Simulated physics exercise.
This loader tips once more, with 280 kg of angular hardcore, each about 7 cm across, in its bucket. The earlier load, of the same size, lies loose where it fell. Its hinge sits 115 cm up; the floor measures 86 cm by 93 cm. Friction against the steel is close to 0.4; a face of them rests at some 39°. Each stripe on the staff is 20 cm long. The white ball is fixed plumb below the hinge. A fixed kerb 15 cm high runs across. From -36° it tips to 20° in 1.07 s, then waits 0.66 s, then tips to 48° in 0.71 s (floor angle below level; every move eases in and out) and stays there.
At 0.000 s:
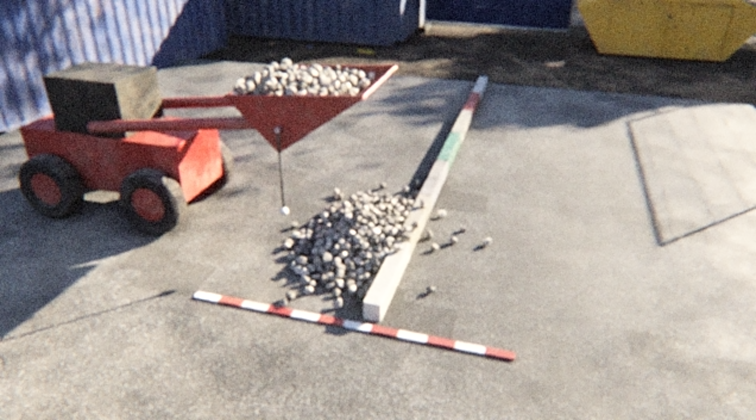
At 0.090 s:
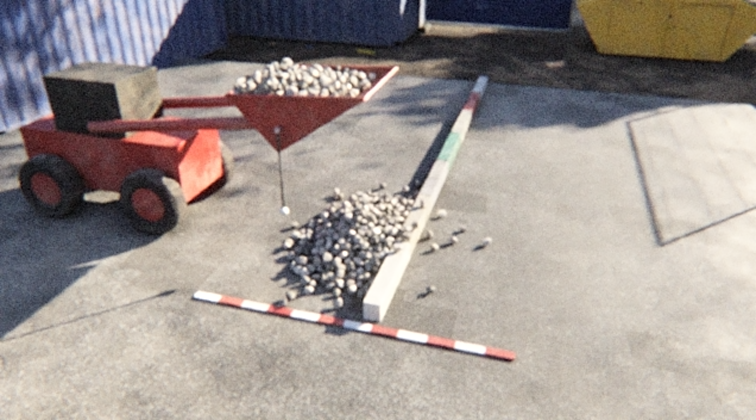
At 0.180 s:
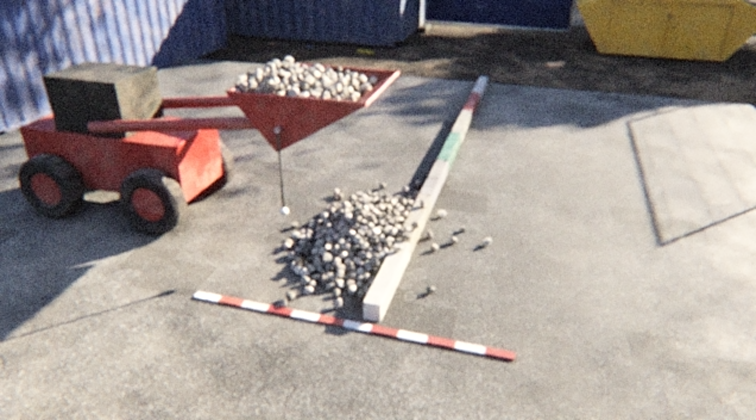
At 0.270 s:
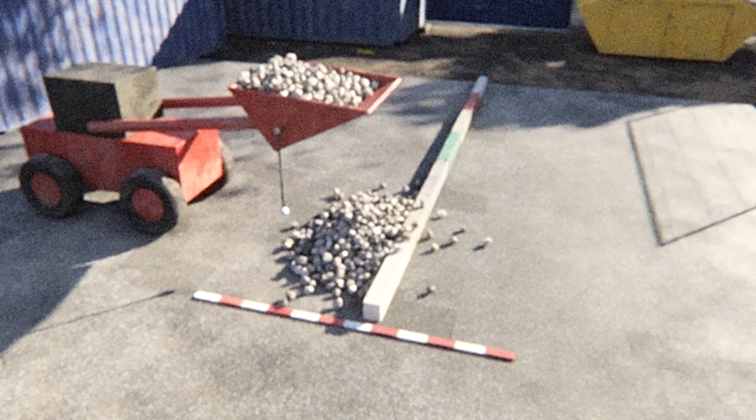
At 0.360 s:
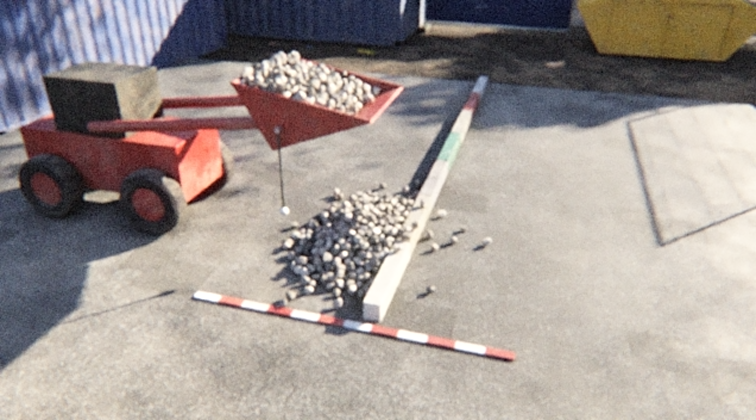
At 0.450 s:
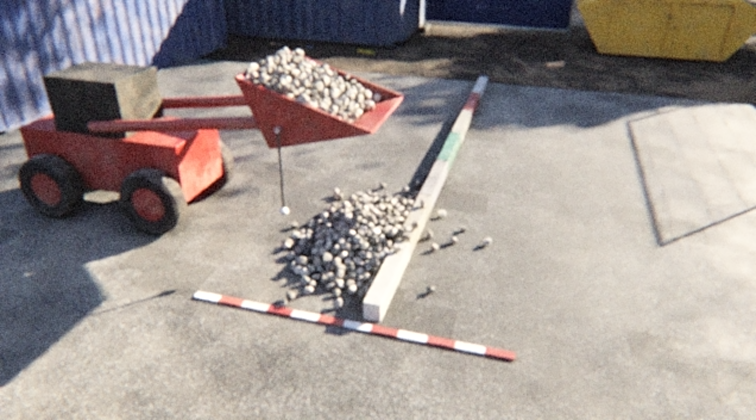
In a paved yard, a red loader steadily tilts its raised, stone-filled bucket downward.
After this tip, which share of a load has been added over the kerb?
Some 24 per cent is added.
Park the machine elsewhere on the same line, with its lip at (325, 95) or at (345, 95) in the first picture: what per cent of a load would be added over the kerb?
Near 5 per cent from the first place, 10 from the second.
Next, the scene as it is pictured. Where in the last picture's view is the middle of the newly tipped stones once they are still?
Their middle is at about (386, 222).
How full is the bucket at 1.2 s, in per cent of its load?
Roughly 100 per cent is still inside.
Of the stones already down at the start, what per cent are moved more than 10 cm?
Roughly 0 per cent of them.
After 0.8 s the floor is at 11°; in per cent of one load, 100 in the bucket, 99 on this side of the kerb, 1 over the kerb; the foremost stones are at (445, 239).
After 1.2 s the floor is at 20°; in per cent of one load, 98 in the bucket, 102 on this side of the kerb, 1 over the kerb; the foremost stones are at (445, 239).
After 2.9 s the floor is at 48°; in per cent of one load, 1 in the bucket, 176 on this side of the kerb, 24 over the kerb; the foremost stones are at (495, 245).
After 5.4 s the floor is at 48°; in per cent of one load, 0 in the bucket, 175 on this side of the kerb, 26 over the kerb; the foremost stones are at (495, 245). Net gain over the kerb, 24.
